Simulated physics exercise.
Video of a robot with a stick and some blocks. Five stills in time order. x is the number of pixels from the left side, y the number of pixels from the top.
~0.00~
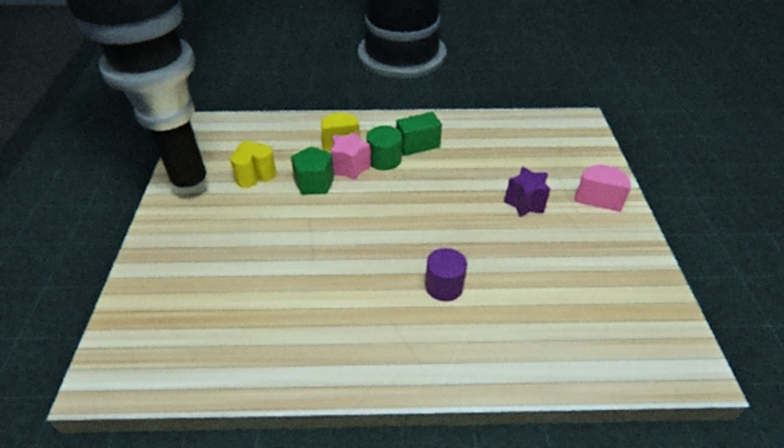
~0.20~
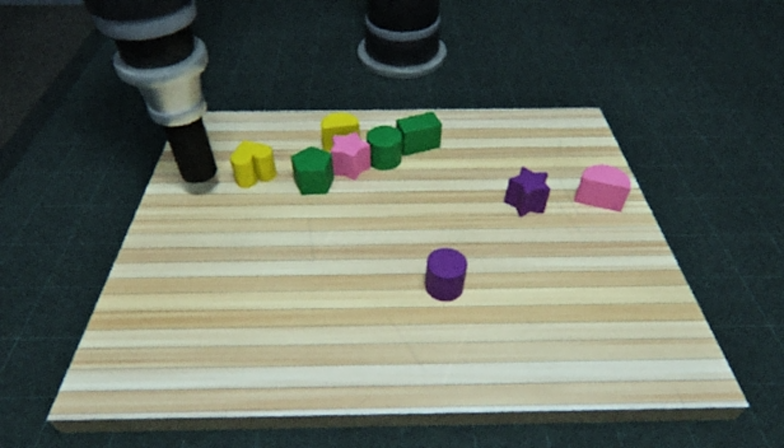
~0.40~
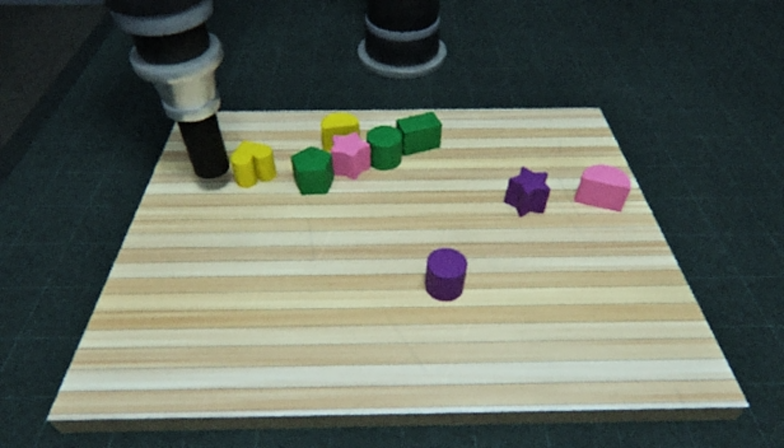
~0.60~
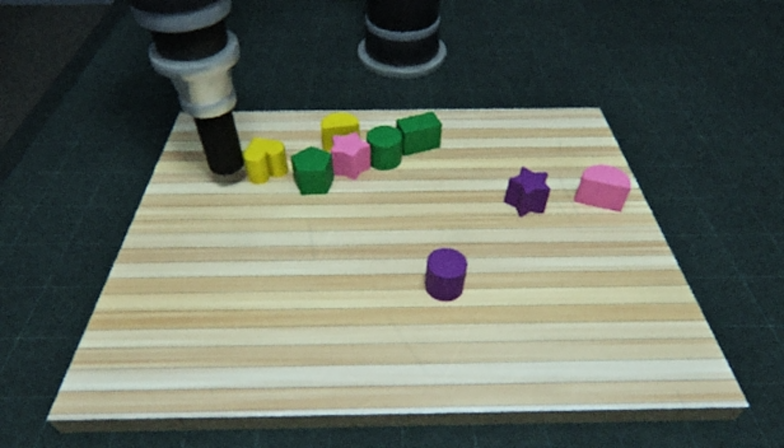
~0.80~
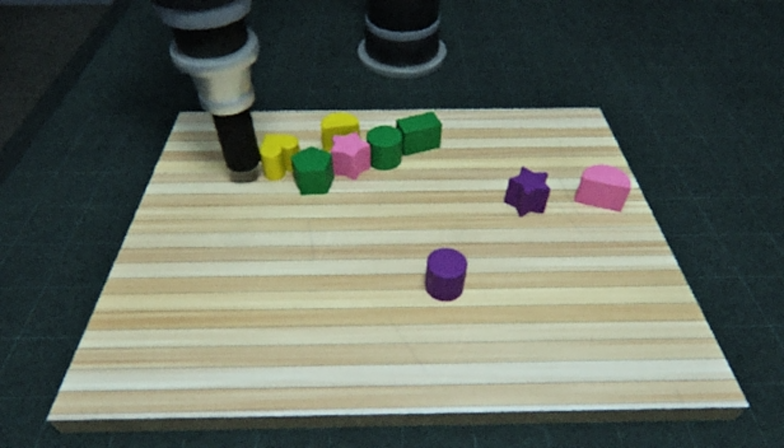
Robot arm with a black stick moving right along a striped wooden board, pushing a yellow heart-shaped block toward other coloured blocks.
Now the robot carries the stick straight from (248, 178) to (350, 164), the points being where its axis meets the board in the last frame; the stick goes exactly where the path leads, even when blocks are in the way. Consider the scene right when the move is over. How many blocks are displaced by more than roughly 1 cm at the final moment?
It shifts three blocks or more.
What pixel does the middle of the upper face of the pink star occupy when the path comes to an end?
Its top middle: (380, 144).
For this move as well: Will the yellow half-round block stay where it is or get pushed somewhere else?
Displaced, by a centimetre or more.
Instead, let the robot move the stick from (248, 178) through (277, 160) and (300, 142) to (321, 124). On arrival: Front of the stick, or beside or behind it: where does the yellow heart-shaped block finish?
Beside or behind.
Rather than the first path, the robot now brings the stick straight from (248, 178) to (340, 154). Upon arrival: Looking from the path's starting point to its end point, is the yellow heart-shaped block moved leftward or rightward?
Displaced left.
The first path, step by step. One third of the way, stick at (281, 157); yellow heart-shaped block at (305, 133), turned 40° anticlockwise.
Two thirds of the way, stick at (316, 152); yellow heart-shaped block at (321, 124), turned 95° anticlockwise; green pentagonal block at (328, 164); yellow half-round block at (348, 115), turned 15° clockwise.
At the end, stick at (349, 147); yellow heart-shaped block at (322, 123), turned 105° anticlockwise; green pentagonal block at (331, 166), turned 20° clockwise; yellow half-round block at (348, 114), turned 25° clockwise; pink star at (380, 144); green circular block at (410, 135).
